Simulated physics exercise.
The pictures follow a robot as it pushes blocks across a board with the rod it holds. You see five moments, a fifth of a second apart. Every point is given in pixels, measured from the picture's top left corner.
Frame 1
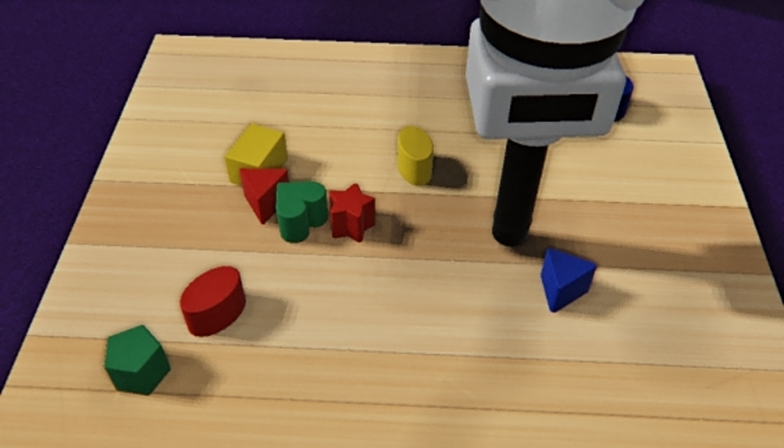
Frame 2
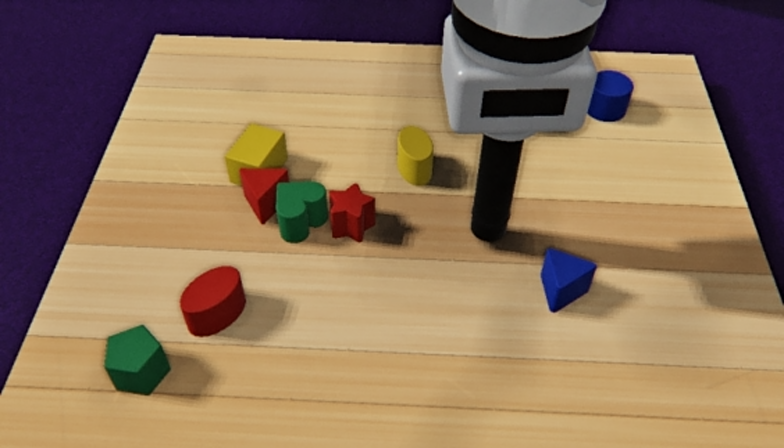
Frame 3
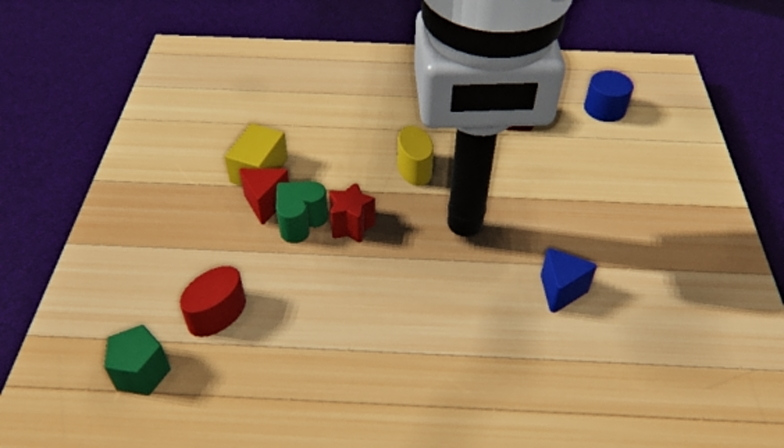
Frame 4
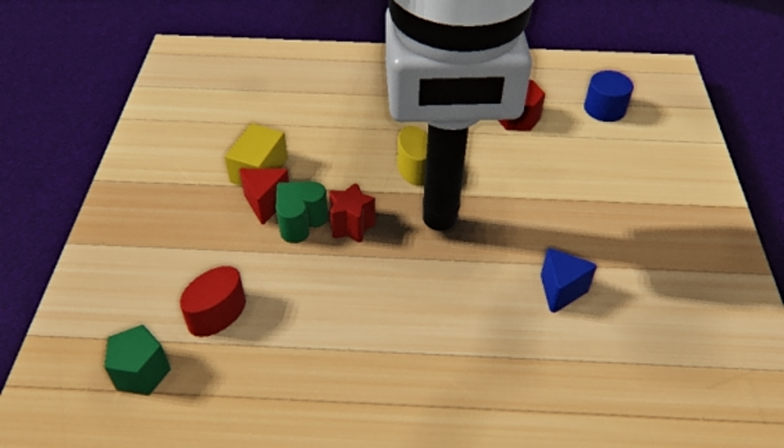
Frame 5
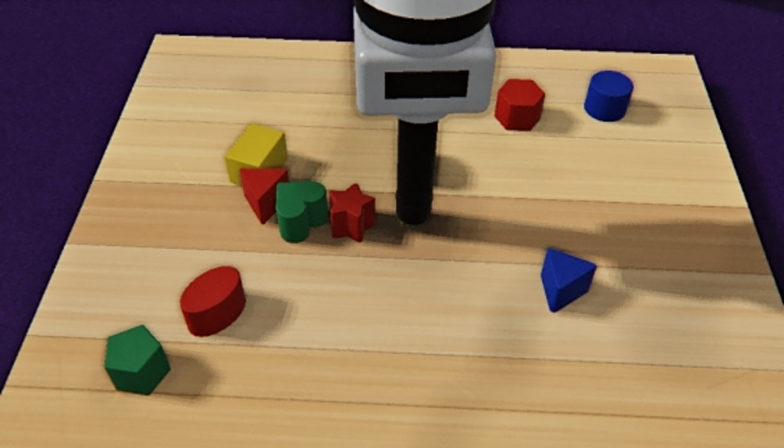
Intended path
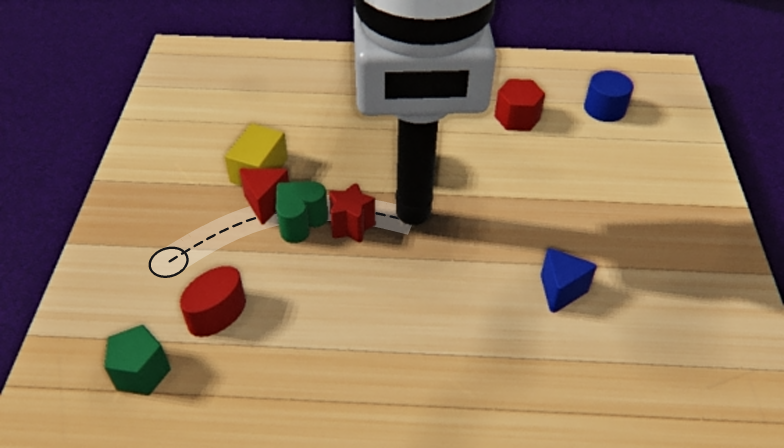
A black rod on a grey and white machine slid steadily left across the wooden board, passing in front of the yellow oblong toward the red star, while all the colored blocks stayed still.
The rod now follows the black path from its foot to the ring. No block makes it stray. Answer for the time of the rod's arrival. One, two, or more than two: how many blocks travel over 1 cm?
I expect three or more blocks to be moved by more than 1 cm.
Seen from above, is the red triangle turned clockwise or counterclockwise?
From above, the red triangle will be seen to turn clockwise.
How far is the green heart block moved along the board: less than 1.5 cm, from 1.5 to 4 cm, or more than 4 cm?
The green heart block moves over 4 cm.
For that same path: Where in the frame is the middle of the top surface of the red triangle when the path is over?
At (229, 173).
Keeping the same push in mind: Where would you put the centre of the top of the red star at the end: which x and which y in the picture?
Expect it around (318, 208).
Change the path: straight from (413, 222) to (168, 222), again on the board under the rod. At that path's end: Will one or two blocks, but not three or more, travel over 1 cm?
The answer is no.
Drawn move, from (413, 222) over (331, 208) and (247, 221) to (169, 262).
The first path, step by step. One third of the way, rod at (329, 199); red triangle at (250, 178), turned 20° clockwise; green heart block at (269, 204), turned 20° clockwise; red star at (322, 207), turned 40° anticlockwise.
Two thirds of the way, rod at (244, 213); red triangle at (230, 173), turned 25° clockwise; green heart block at (246, 224); red star at (318, 208), turned 60° anticlockwise.
At the end, rod at (166, 254); yellow oblong still; red triangle at (229, 173), turned 25° clockwise; green heart block at (243, 229), turned 20° anticlockwise; red star at (318, 208), turned 60° anticlockwise.
